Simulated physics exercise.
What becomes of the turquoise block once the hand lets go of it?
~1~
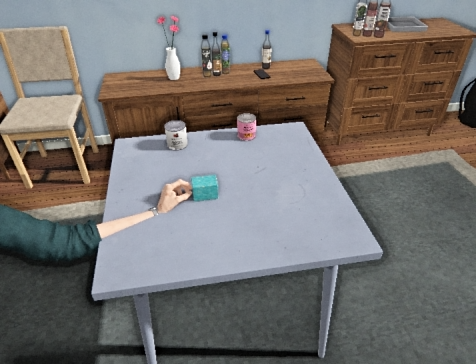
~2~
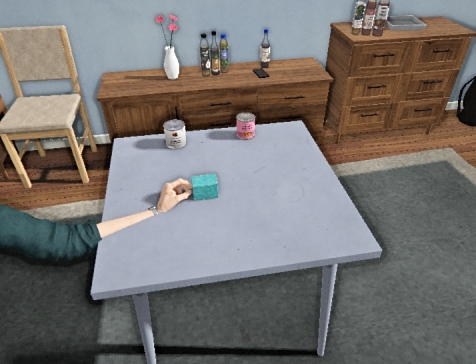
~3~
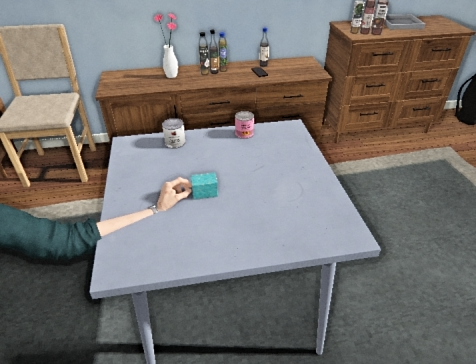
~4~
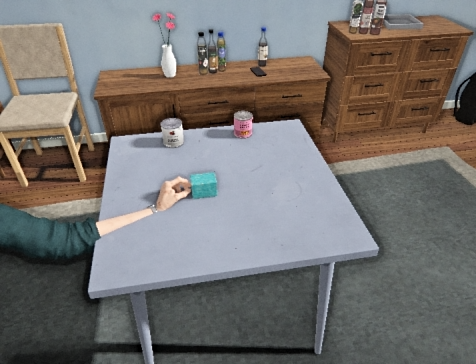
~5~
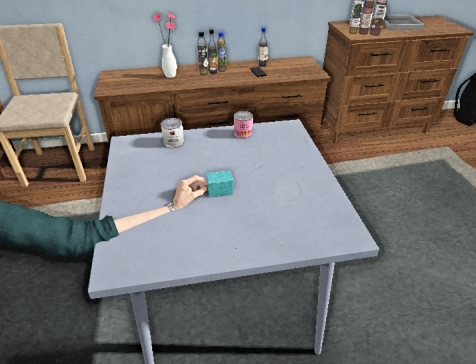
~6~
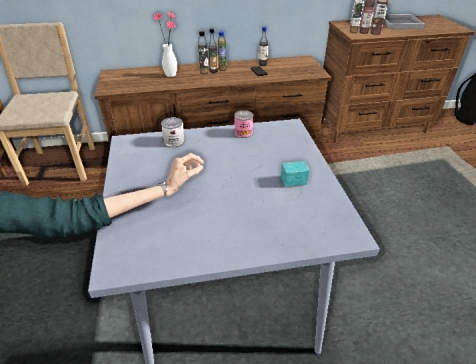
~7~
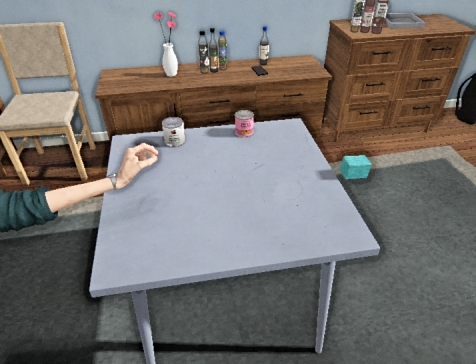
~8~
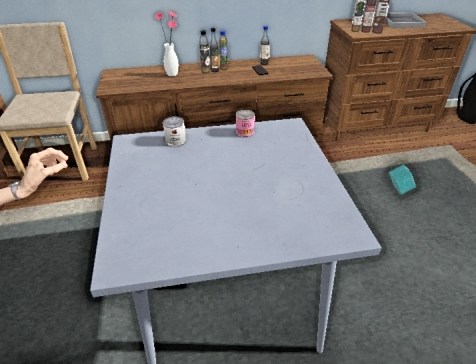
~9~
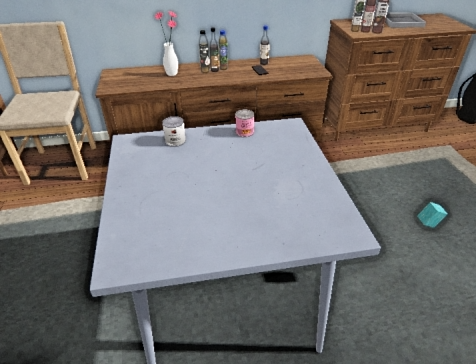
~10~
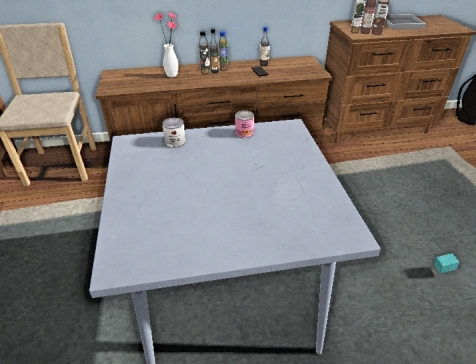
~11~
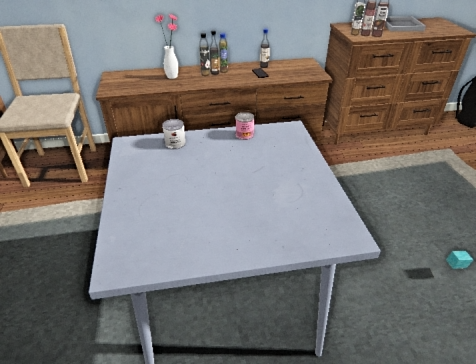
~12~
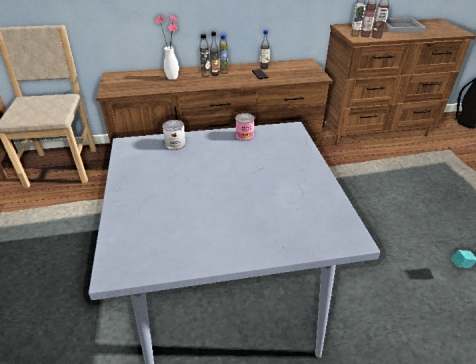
It keeps travelling to the right, goes over the edge of the table and drops towards the rug.
